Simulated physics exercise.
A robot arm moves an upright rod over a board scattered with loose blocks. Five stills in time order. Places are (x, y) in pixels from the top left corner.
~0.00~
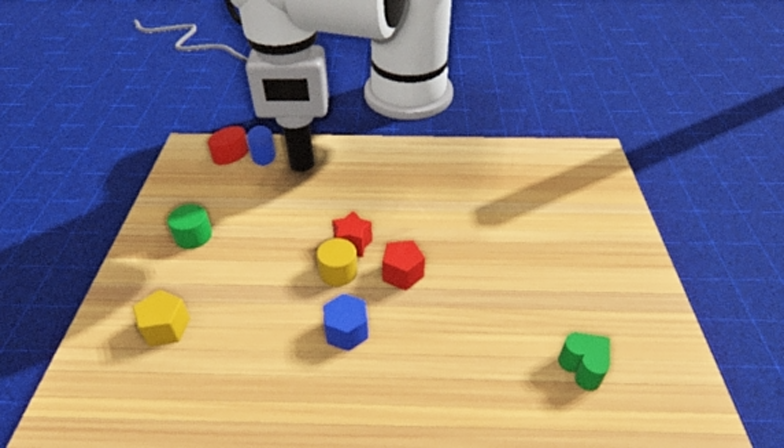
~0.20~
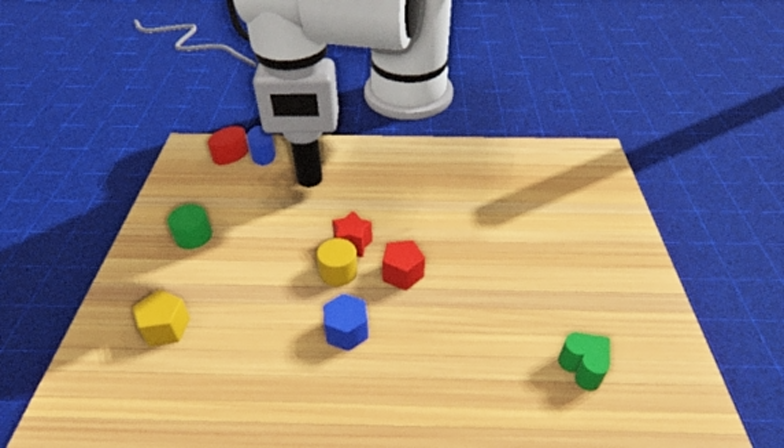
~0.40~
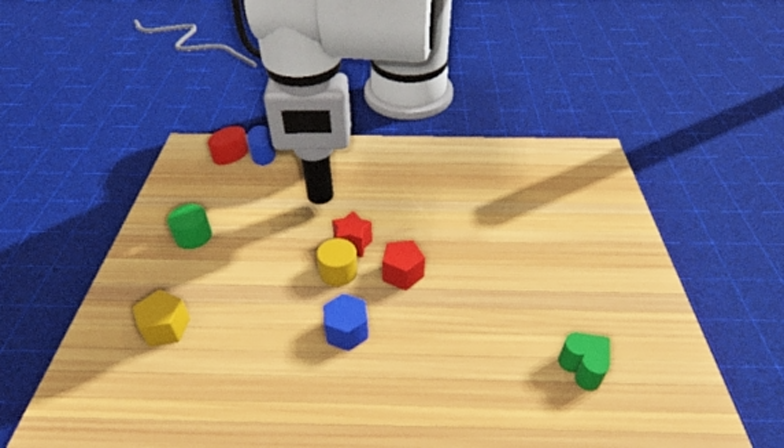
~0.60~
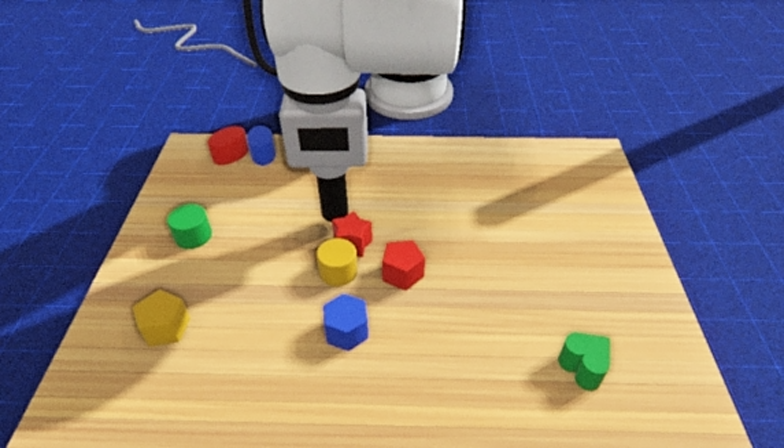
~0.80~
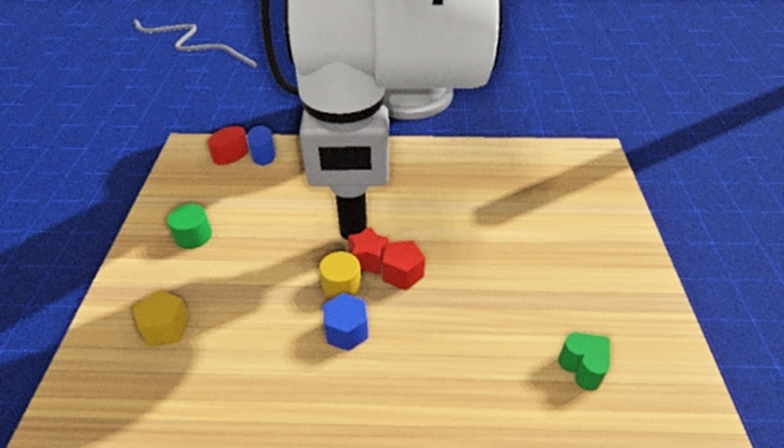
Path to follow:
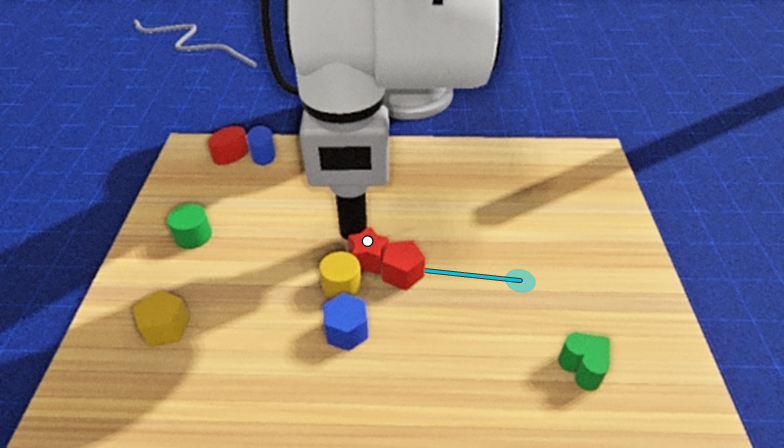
In this clip, a robot arm lowers its black rod across a wooden board of scattered coloured blocks, moving toward the viewer and slightly right, then nudges a red star right against a red five-sided block and shifts a yellow cylinder slightly.
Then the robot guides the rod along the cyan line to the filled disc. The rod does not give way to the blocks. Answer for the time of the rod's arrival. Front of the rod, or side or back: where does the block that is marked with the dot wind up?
I believe the block that is marked with the dot loses its place ahead of the rod and slips off.
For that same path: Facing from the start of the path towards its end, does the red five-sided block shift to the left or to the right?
It's pushed right.
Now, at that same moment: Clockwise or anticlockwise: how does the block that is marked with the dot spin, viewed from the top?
If we look at it from overhead, the block that is marked with the dot pivots clockwise.
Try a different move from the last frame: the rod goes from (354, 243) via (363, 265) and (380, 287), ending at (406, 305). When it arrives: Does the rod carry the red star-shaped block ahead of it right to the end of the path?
I'd say yes.
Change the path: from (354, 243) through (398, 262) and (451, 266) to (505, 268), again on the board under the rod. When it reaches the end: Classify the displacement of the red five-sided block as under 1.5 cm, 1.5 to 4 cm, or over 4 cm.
The answer is over 4 cm.
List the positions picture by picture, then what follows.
In the first frame, tip of the rod at (302, 164), middles of tops, yellow round block at (336, 252), red star-shaped block at (351, 225), red five-sided block at (403, 254).
In the second frame, rod at (310, 180), nothing pushed.
In the third frame, rod at (321, 196), nothing pushed.
In the fourth frame, rod at (335, 213), nothing pushed.
In the fifth frame, rod at (354, 231), yellow round block at (339, 266), red star-shaped block at (368, 241), red five-sided block at (403, 254).
The line goes from (354, 243) via (399, 268) and (459, 274), ending at (520, 281); the dot is on the red star-shaped block.
On the path given first. One third of the way, rod at (399, 257); red star-shaped block at (414, 269); red five-sided block at (448, 286), turned 10° clockwise.
Two thirds of the way, rod at (462, 263); red star-shaped block at (454, 277), turned 50° clockwise; red five-sided block at (471, 309), turned 45° clockwise.
At the end, rod at (523, 269); yellow round block unmoved; red star-shaped block at (456, 277), turned 60° clockwise; red five-sided block at (470, 310), turned 45° clockwise.
